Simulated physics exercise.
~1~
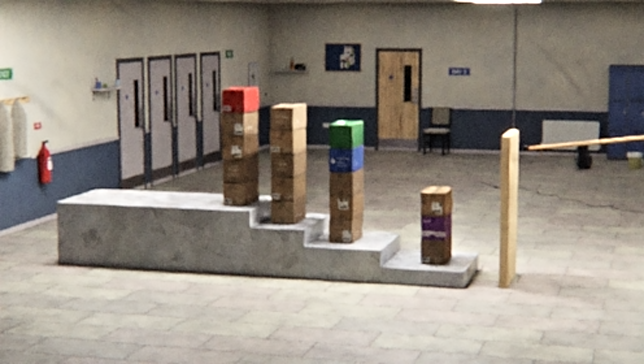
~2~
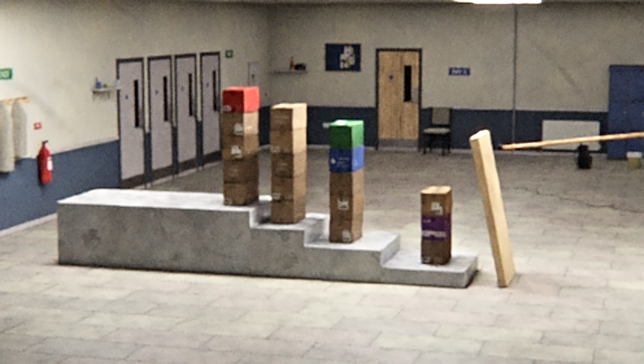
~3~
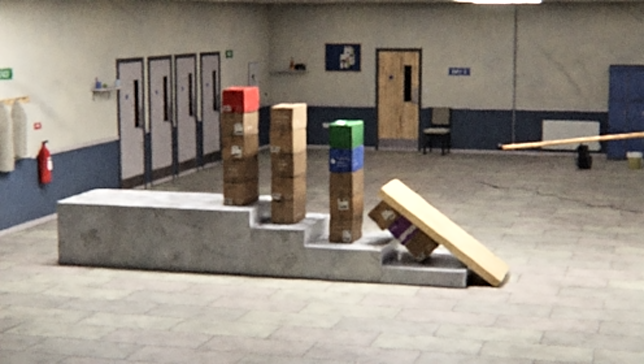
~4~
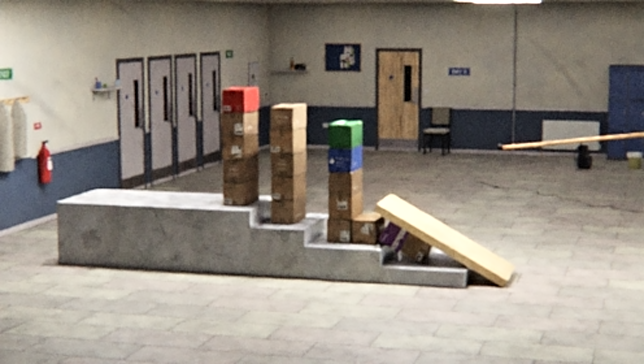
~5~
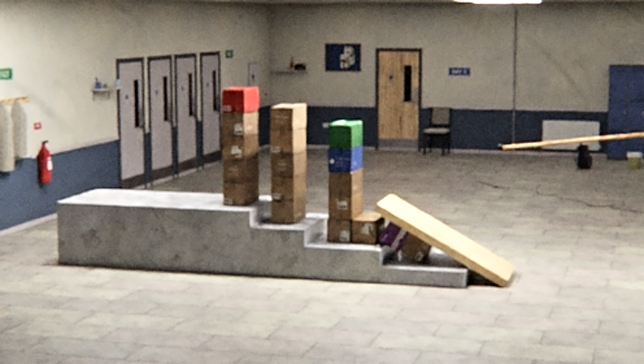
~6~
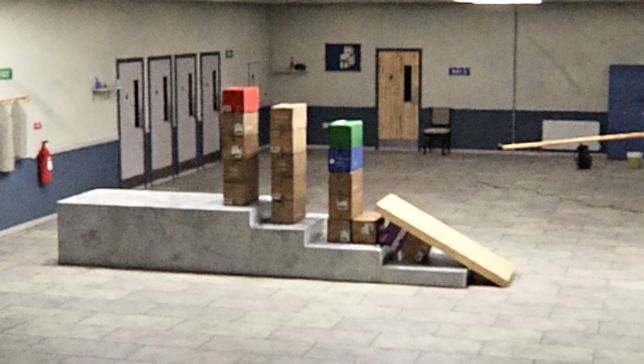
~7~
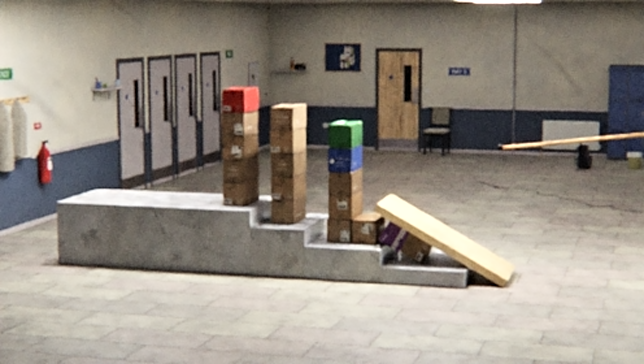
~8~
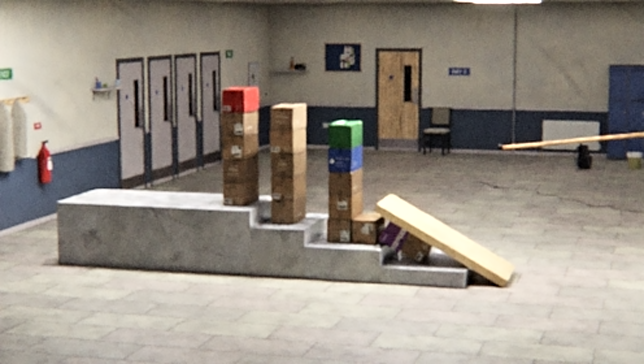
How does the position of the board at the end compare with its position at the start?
The board stands upright at the start. At the end it is tipped over on its side, sloping against the fallen cartons.
